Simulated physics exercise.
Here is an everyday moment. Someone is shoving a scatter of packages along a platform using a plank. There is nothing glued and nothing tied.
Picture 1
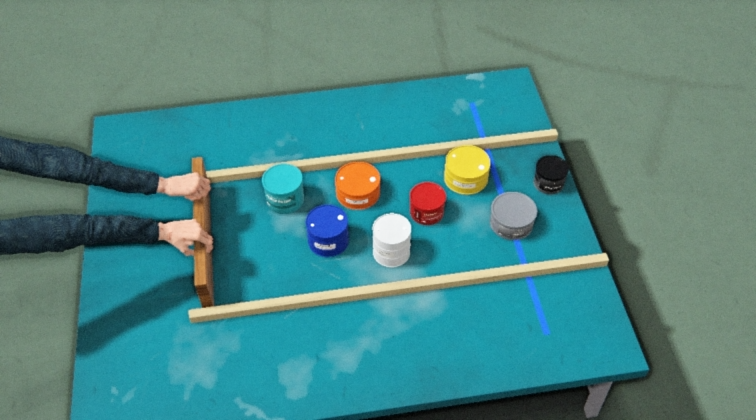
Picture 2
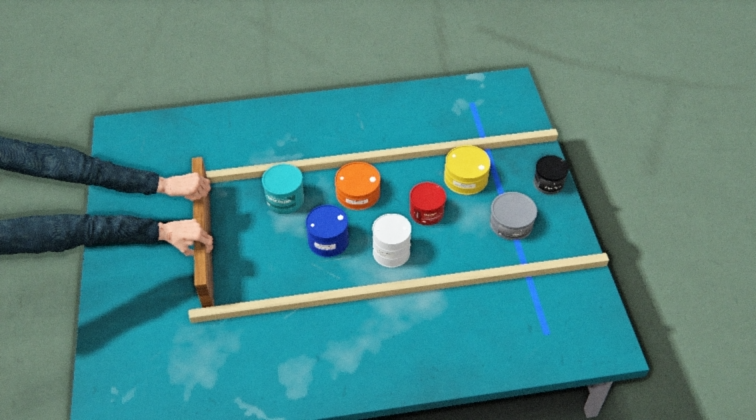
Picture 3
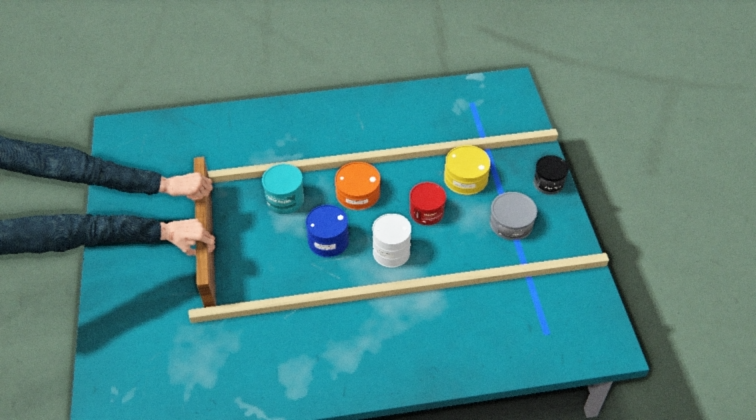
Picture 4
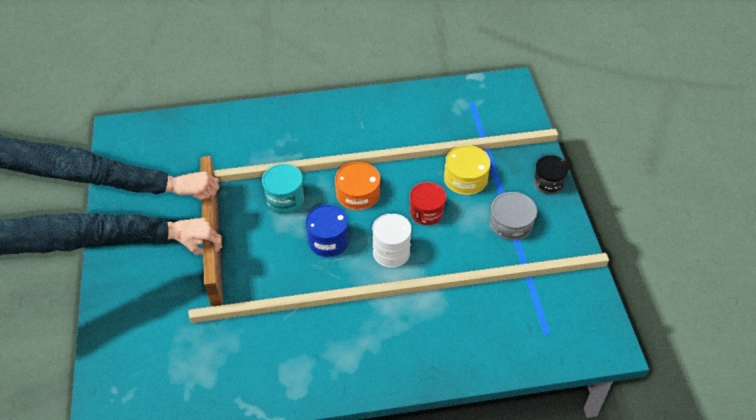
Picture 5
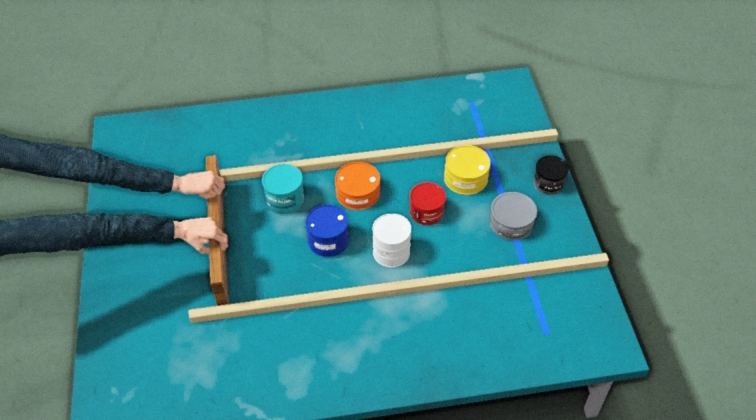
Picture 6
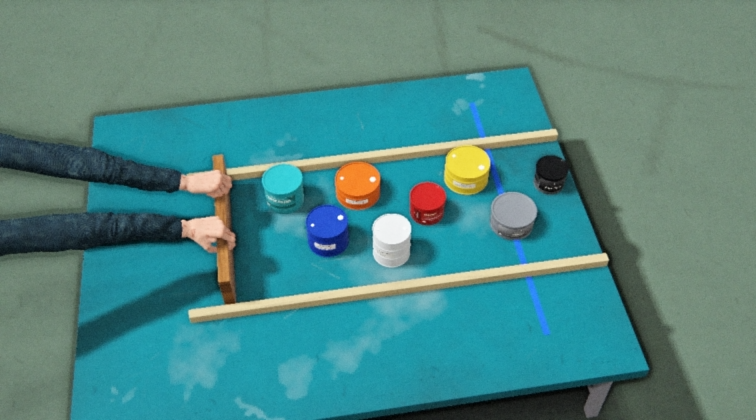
At the start, two hands grip a wooden plank at the left end of a turquoise table, where eight colourful containers sit scattered between and just beyond two pale rails. The hands then slide the plank slightly to the right toward the turquoise container, while all the containers stay still.
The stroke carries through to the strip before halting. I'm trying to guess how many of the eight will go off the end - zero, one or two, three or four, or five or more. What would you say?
Fallen: One or two.
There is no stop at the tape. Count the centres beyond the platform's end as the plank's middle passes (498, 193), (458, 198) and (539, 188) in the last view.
First 1, then 0, then 4.
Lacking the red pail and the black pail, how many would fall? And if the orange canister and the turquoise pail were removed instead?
First 1, second 0.
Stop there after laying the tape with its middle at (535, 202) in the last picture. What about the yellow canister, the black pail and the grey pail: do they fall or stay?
What happens is that the yellow canister winds up off it, the black pail winds up off it and the grey pail winds up off it.
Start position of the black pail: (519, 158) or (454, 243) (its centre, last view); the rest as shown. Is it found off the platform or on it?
Well, in that order, it winds up off it, then it hangs on.
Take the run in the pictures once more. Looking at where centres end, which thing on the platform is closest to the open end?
That would be the black pail.
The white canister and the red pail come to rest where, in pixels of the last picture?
Final spots - white canister (537, 230), red pail (540, 177).
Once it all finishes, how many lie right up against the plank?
Count recorded: 3.
Early on, none off yet; black pail at rest near (551, 175); grey pail at rest near (513, 216); yellow canister at rest near (467, 170).
Finally, the number that fall off is one or two; lost, yellow canister.
